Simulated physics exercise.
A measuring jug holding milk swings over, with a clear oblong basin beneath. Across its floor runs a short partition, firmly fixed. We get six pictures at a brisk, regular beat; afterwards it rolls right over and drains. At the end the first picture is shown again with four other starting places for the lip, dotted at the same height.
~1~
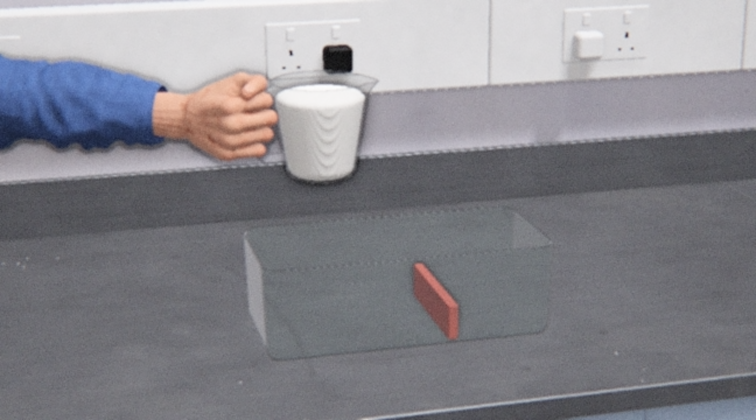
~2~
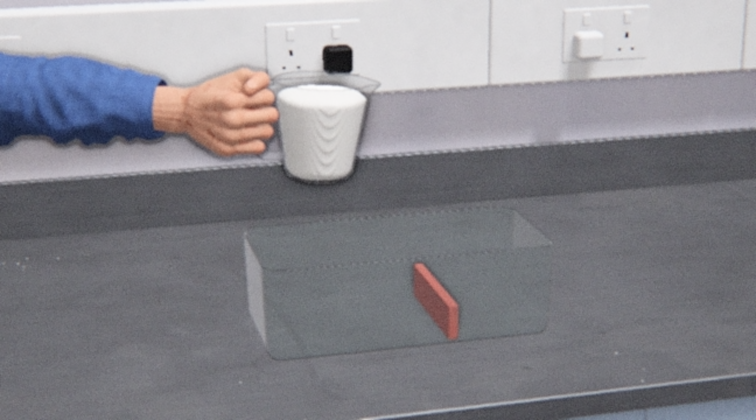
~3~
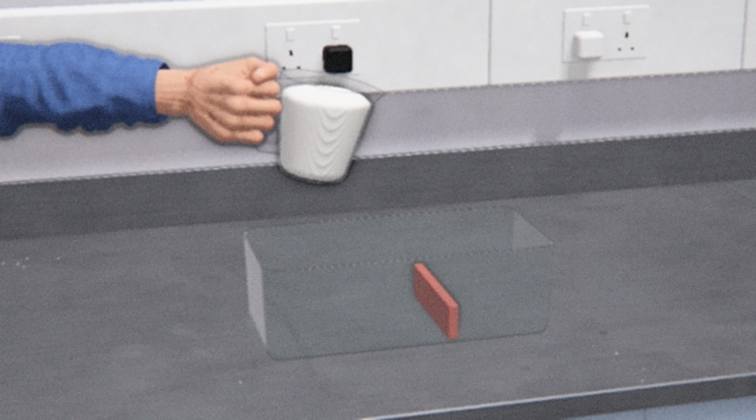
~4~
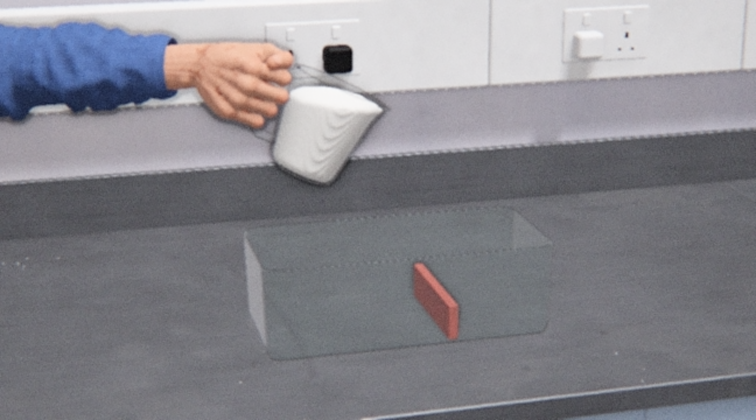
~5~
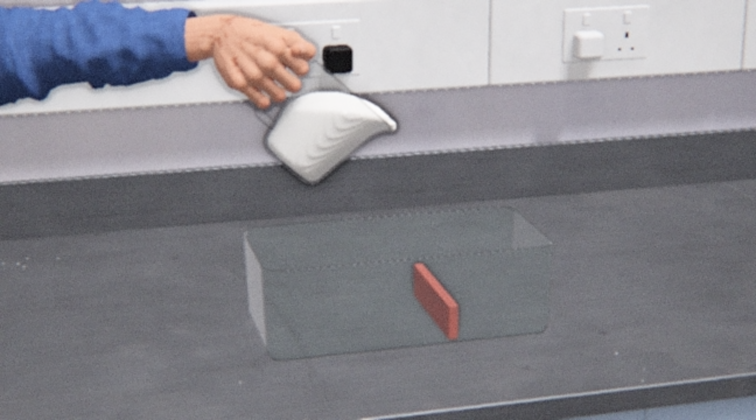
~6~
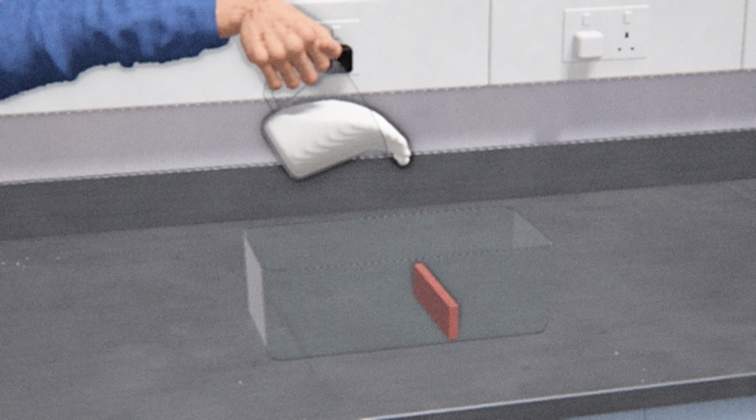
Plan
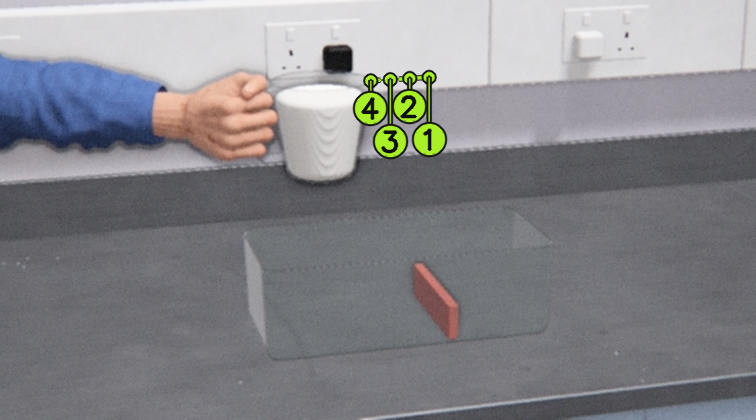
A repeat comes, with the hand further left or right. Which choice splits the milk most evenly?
Spot 2 does it best.
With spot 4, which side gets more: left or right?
The left side.
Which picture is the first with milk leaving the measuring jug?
In picture 5.
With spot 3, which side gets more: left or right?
More ends on the left.
On the marked copy, 1 at (429, 77); 2 at (409, 78); 3 at (390, 79); 4 at (370, 80).
Choosing 1, about 18 % ends left of the wall and 75 % right of it; 7 % is lost outside.
Choosing 2, about 50 % ends left of the wall and 43 % right of it; 7 % is lost outside.
Choosing 3, about 65 % ends left of the wall and 28 % right of it; 7 % is lost outside.
Choosing 4, about 81 % ends left of the wall and 14 % right of it; 5 % is lost outside.
